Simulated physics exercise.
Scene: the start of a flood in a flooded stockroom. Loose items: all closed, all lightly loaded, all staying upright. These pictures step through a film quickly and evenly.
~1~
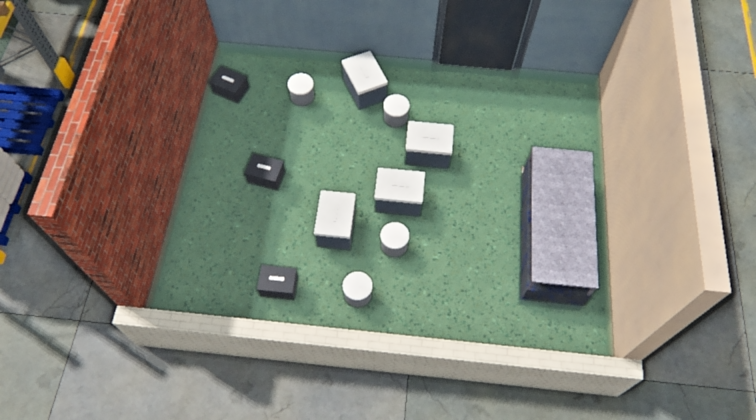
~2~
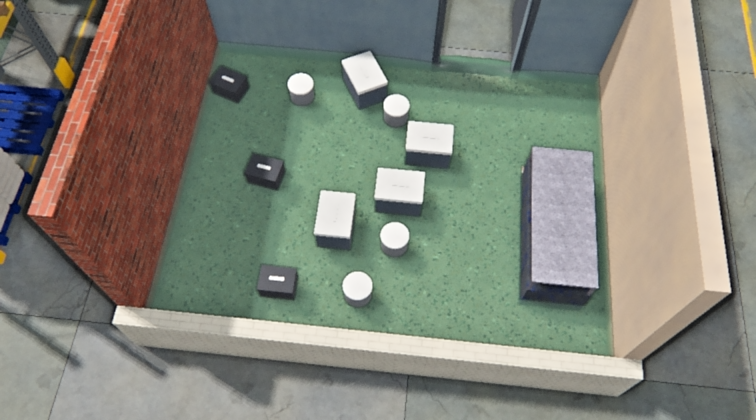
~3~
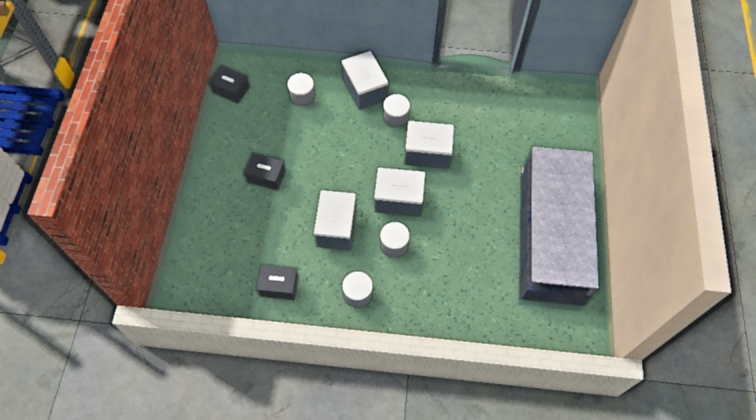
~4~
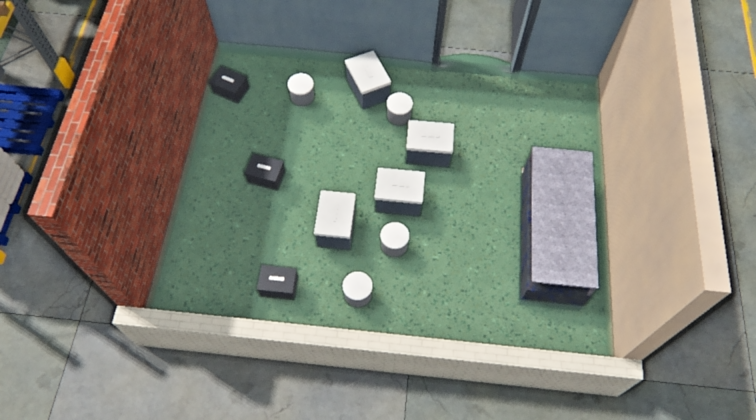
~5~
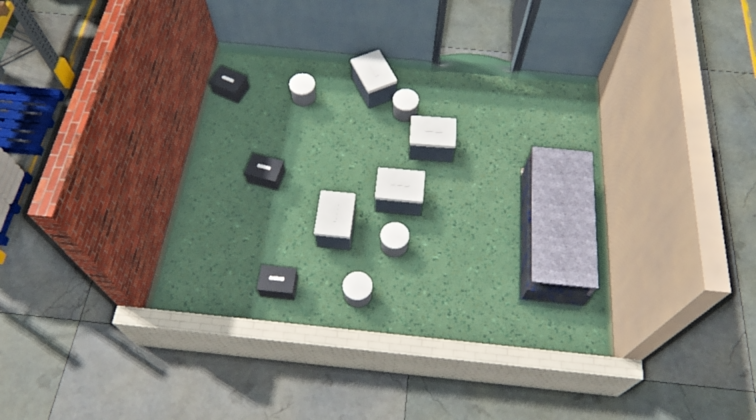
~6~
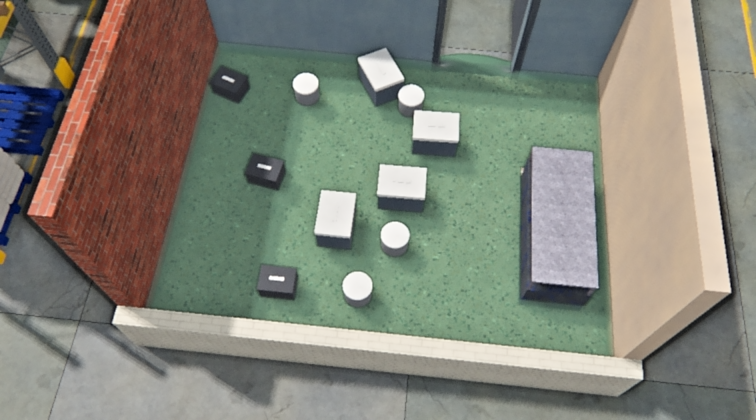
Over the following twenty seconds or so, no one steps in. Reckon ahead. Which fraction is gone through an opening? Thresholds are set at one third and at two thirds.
I would say one third up to two thirds.
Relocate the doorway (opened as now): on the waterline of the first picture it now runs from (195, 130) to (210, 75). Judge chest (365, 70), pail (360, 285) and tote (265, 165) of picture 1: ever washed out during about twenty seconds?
Per item as listed - swept away, not lost, swept away.
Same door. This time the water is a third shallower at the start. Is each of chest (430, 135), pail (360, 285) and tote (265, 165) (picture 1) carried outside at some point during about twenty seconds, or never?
Escapes, held back, held back.
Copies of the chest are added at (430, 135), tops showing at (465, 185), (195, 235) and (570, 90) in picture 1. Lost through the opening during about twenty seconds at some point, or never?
First escapes, second doesn't escape, third escapes.
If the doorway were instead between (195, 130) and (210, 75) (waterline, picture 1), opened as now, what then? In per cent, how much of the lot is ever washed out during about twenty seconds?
Fraction out: Near 50 %.
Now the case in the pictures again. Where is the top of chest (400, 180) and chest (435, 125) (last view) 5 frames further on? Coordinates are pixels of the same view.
Look for them close to (423, 159) and (467, 96).
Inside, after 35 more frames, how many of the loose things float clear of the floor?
It works out to 6.
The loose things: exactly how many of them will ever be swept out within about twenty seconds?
The total is 5.
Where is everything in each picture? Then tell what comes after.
The first frame shows a pail at (396, 105) floats; a chest at (364, 71) floats; 0 of 11 have shifted.
The second frame shows a pail at (396, 105), afloat; a chest at (364, 71), afloat; 0 of 11 have shifted.
The third frame shows a pail at (397, 105), afloat; a chest at (365, 71) floats; 0 of 11 have shifted.
The fourth frame shows a pail at (400, 103), afloat, close to its start; a chest at (368, 71), afloat, close to its start; 1 of 11 have shifted.
The fifth frame shows a pail at (406, 99) floats, close to its start; a chest at (374, 70) floats, close to its start; 3 of 11 have shifted.
The sixth frame shows a pail at (411, 95) floats, close to its start; a chest at (381, 68), afloat, close to its start; 5 of 11 have shifted.
A moment on, 0 of 11 are out; 11 afloat.
Next, 3 of 11 are out; 8 afloat.
Later, 5 of 11 are out; 6 afloat.
In the end, 5 of 11 are out; 6 afloat.
